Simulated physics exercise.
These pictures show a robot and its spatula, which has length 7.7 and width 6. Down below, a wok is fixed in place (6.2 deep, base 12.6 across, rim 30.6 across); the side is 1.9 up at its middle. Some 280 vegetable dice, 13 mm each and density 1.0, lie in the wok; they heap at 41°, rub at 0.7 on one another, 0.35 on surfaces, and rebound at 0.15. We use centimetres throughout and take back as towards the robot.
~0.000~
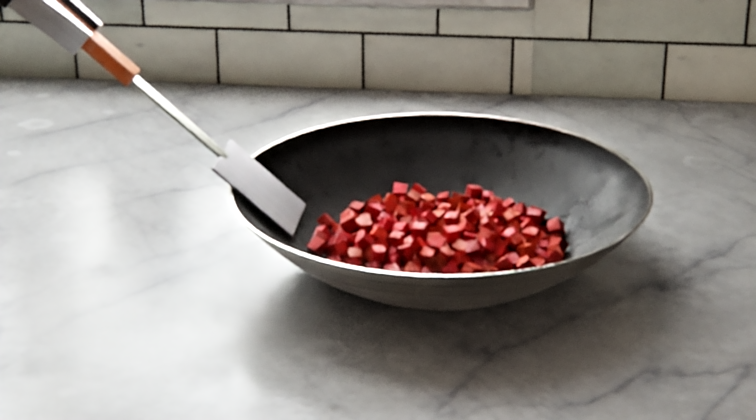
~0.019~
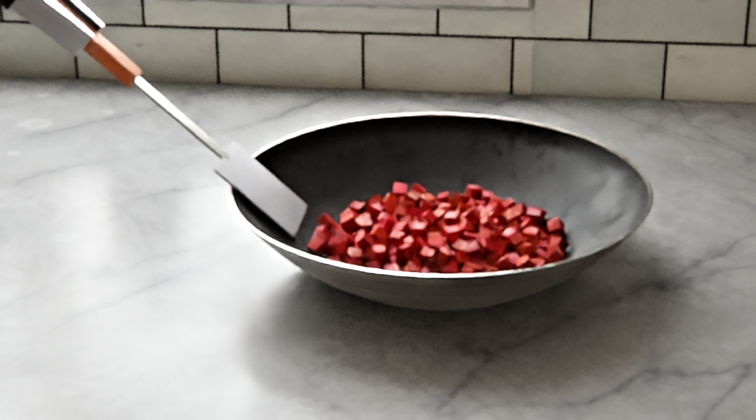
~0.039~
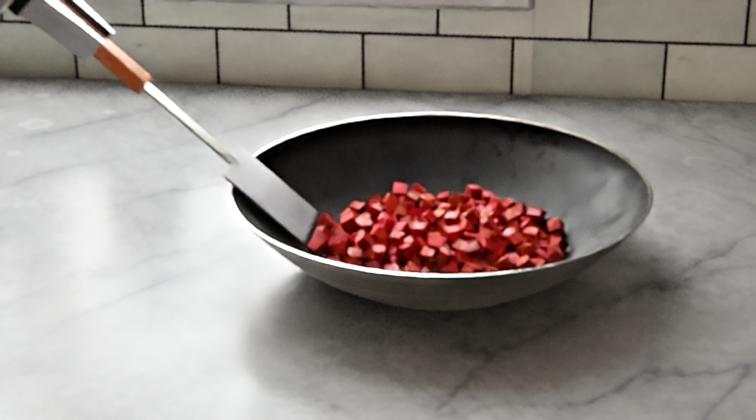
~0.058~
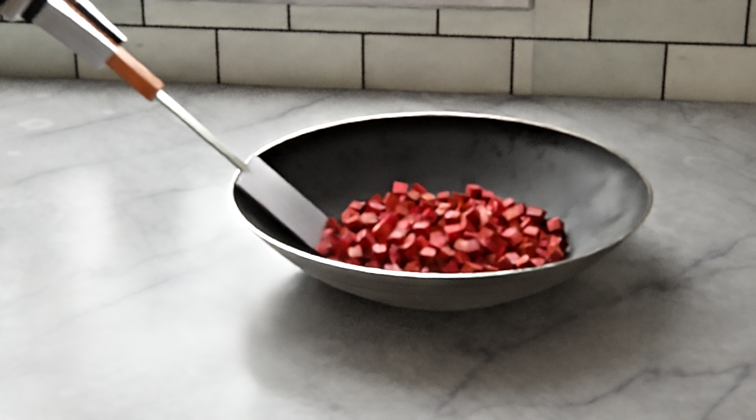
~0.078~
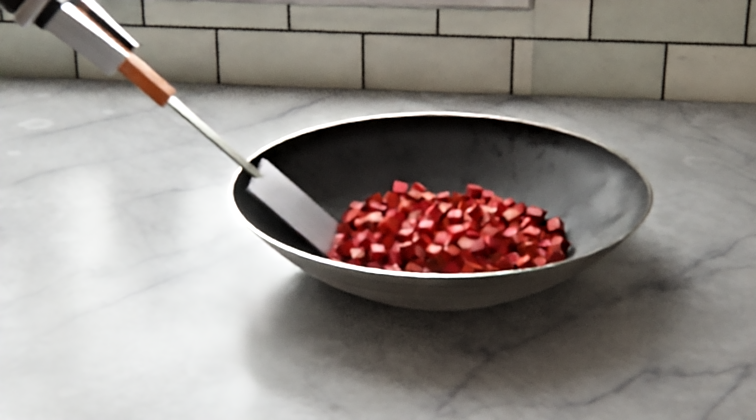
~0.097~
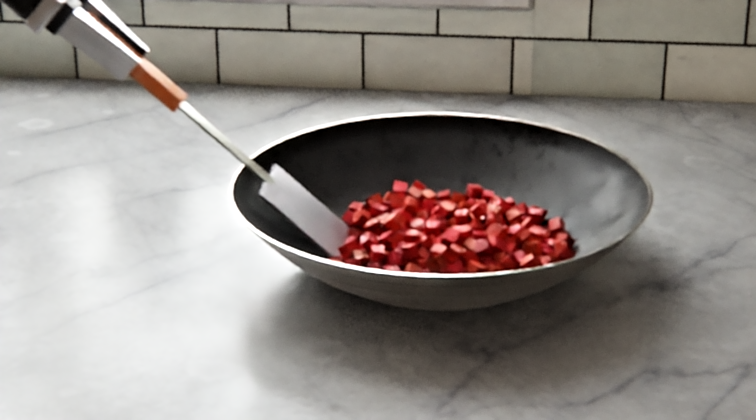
A robot's spatula slides slightly rightward into red vegetable dice in a dark wok, nudging them.
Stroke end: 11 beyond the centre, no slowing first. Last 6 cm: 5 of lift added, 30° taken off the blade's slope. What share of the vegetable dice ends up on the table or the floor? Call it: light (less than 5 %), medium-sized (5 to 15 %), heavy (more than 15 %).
It comes out medium-sized.
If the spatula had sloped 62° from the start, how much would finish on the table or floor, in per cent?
Somewhere around 15 per cent would end on the table or floor.
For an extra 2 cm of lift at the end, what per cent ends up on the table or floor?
10 per cent.
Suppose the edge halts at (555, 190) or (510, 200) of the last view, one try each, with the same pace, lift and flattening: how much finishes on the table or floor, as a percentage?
Estimates, in order: 0 % and 0 %.
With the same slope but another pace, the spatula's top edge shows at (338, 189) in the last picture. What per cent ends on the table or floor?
20 %.
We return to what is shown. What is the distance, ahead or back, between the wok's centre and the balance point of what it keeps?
The kept load is shifted forward by about 4.0 cm.
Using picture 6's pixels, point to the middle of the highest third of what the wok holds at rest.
Pixel position: Approx. (565, 231).
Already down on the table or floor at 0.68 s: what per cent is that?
Roughly 8 percent.
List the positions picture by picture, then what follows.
In the first picture, the spatula top edge at (221, 154), sloping 42°; upper third of the load around (437, 236), from x 315 to 555, top at y 190; 276 in the wok.
In the second picture, the spatula top edge at (223, 155), sloping 42°; upper third of the load around (437, 236), from x 315 to 555, top at y 190.
In the third picture, the spatula top edge at (233, 161), sloping 42°; upper third of the load around (437, 236), from x 315 to 555, top at y 190.
In the fourth picture, the spatula top edge at (244, 169), sloping 42°; upper third of the load around (436, 236), from x 325 to 555, top at y 190.
In the fifth picture, the spatula top edge at (256, 175), sloping 42°; upper third of the load around (434, 235), from x 335 to 560, top at y 190.
In the sixth picture, the spatula top edge at (268, 180), sloping 42°; upper third of the load around (451, 235), from x 335 to 565, top at y 190; 276 in the wok.
After 0.25 s, sloping 42°, highest piece 5 above the table; 276 in the wok.
After 0.41 s, sloping 34°, highest piece 7 above the table; 276 in the wok.
After 0.68 s, sloping 12°, highest piece 8 above the table; 251 in the wok, 21 on the table or floor, 4 on the blade or in flight.
After 1.73 s, sloping 12°, highest piece 7 above the table; 250 in the wok, 26 on the table or floor.
In the end, 250 in the wok, 26 on the table or floor. That is 9 % on the table or floor.
